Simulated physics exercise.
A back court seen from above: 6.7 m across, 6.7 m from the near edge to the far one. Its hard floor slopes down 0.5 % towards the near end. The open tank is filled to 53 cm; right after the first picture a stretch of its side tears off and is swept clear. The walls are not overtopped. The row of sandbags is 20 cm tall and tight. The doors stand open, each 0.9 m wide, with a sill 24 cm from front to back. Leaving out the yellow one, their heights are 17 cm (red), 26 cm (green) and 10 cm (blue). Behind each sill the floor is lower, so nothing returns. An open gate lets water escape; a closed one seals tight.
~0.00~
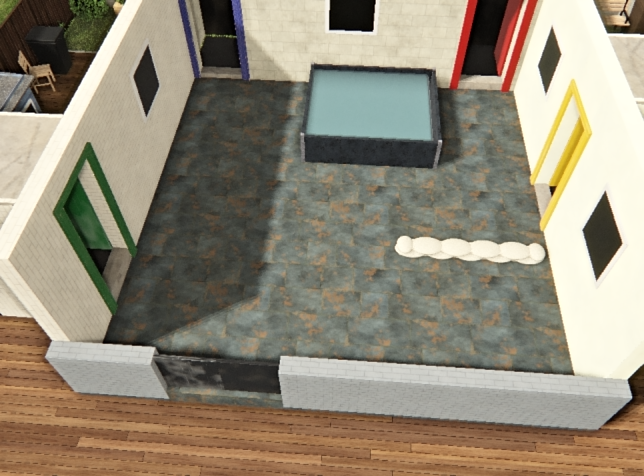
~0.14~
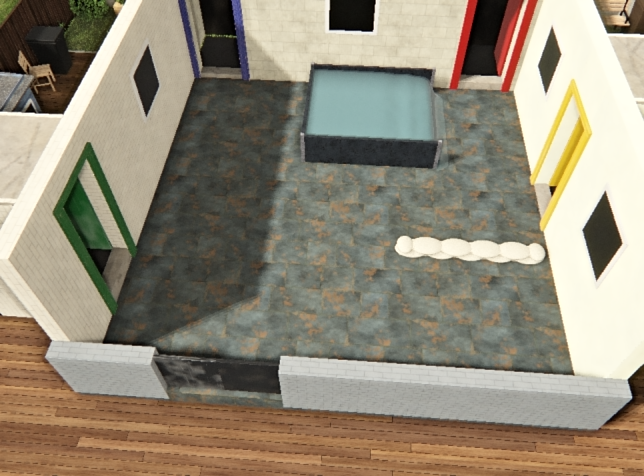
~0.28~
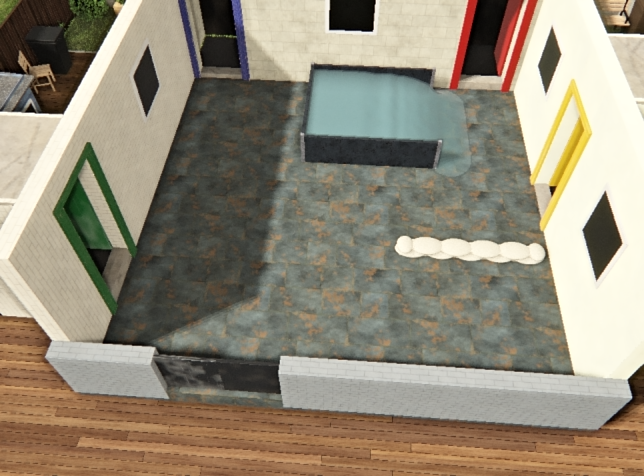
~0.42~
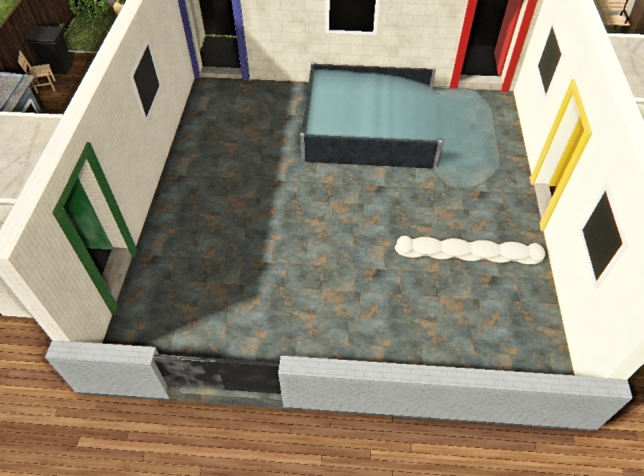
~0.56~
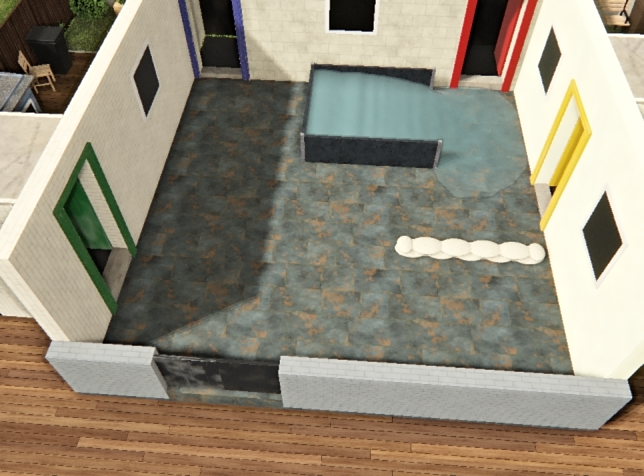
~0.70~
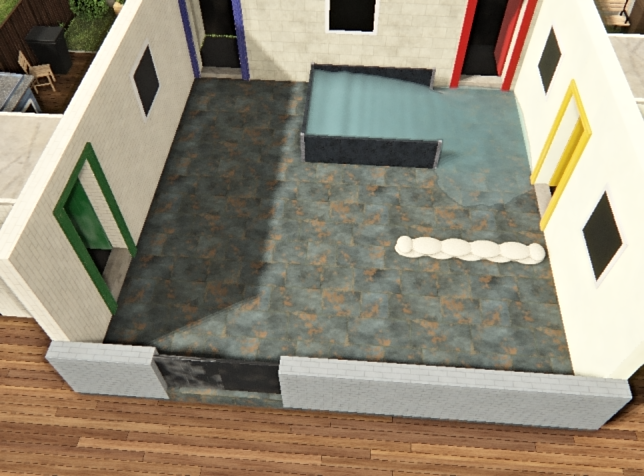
Water poured out of the right side of an open tank at the back of a walled court and spread across the floor towards the yellow door, reaching the red door as well.
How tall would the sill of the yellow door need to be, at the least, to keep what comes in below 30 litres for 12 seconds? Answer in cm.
It would have to be roughly 15 cm high.
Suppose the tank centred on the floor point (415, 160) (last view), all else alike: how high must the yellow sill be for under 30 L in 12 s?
Then roughly 29 cm.
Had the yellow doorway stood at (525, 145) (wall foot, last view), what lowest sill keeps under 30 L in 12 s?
About 30 cm.
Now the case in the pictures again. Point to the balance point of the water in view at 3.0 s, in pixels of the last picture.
At about (451, 144).
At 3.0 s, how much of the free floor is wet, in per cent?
Some 30 per cent of it.
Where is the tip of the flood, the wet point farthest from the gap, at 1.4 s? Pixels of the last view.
At about (543, 235).
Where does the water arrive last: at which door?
Last comes the green one.
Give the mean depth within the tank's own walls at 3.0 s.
Roughly 15 cm on average.
After 1.4 s water covers 15 % of the floor, deepest (42 cm) near (514, 97); 14 cm at the yellow door, 6 litres in over its 5 cm sill.
After 3.0 s water covers 30 % of the floor, deepest (32 cm) near (534, 243); 14 cm at the yellow door, 78 litres in over its 5 cm sill.
After 12.0 s water covers 90 % of the floor, deepest (10 cm) near (517, 209); 9 cm at the yellow door, 265 litres in over its 5 cm sill.
At the yellow door as built, the water arrived by 0.9 s and peaked near 16 cm at 2.4 s.
With a sill of 13 cm, 52 litres would have come in within the 12 s; with 18 cm, 10 litres. So under 30 litres takes about 15 cm.
